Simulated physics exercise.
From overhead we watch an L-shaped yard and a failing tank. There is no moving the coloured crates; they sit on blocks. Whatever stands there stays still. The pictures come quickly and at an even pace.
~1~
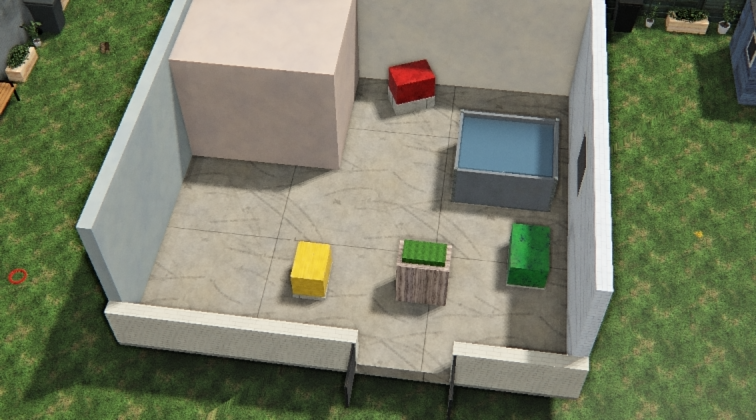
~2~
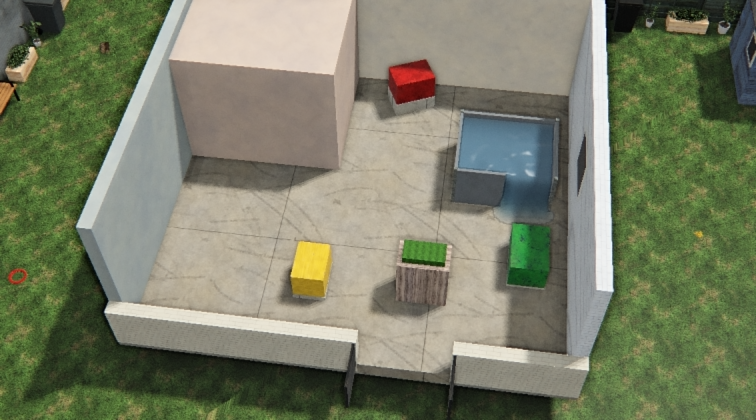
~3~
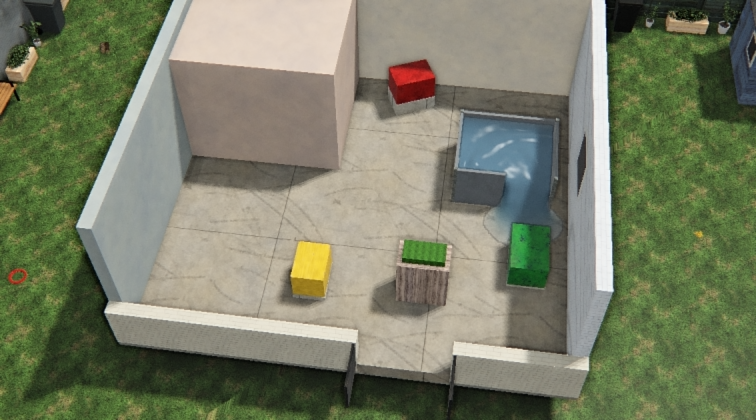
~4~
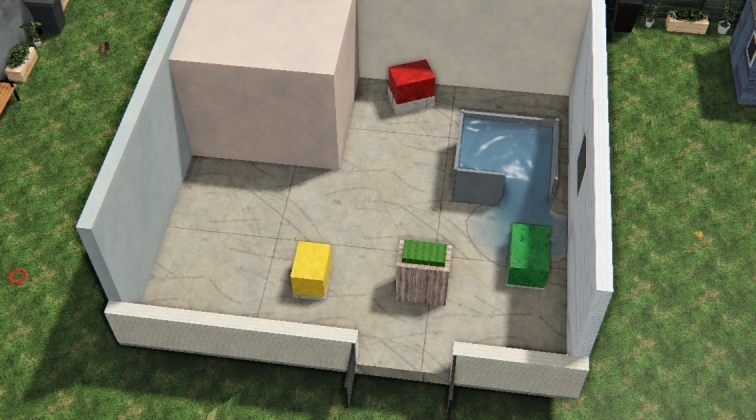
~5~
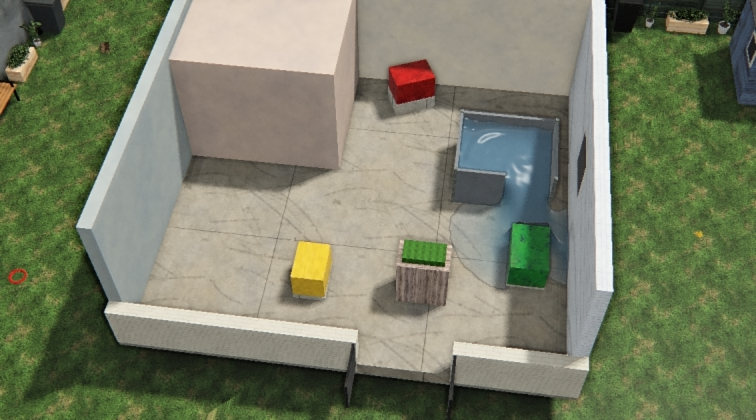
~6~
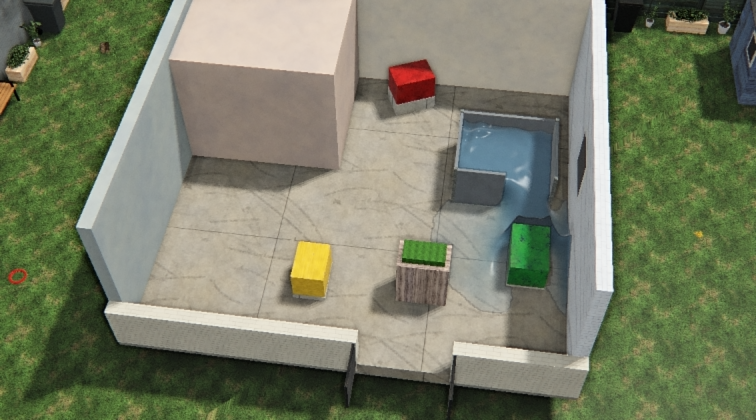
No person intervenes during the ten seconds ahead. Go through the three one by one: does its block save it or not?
One by one: The red crate sits high enough; the yellow crate sits too low; the green crate sits too low.
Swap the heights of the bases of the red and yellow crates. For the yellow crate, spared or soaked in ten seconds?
Verdict on the yellow crate: It is not reached.
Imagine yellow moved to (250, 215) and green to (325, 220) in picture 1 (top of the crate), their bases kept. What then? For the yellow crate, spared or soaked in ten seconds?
I'd say the yellow crate stays clear.
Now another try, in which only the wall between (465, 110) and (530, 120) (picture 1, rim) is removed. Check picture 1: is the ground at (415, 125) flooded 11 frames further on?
Honestly, it looks soaked to me.
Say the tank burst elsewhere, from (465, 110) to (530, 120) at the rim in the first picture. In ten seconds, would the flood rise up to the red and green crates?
In that case the red crate is flooded and the green crate is flooded.
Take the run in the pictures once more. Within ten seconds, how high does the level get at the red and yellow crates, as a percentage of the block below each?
30 and 170 per cent, roughly.
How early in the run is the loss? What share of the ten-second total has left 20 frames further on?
About 60 per cent.
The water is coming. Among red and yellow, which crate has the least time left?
That one is the yellow one.
A moment on, water covers 25 % of the floor; the red crate not reached, the yellow crate not reached, the green crate water round its plinth.
Next, water covers 40 % of the floor; the red crate not reached, the yellow crate water round its plinth, the green crate water round its plinth.
Then, water covers 65 % of the floor; the red crate not reached, the yellow crate water round its plinth, the green crate water round its plinth.
Later, water covers 90 % of the floor; the red crate water round its plinth, the yellow crate water round its plinth, the green crate water round its plinth.
In the end, water covers 95 % of the floor; the red crate stayed above the water, the yellow crate was topped, the green crate was topped.
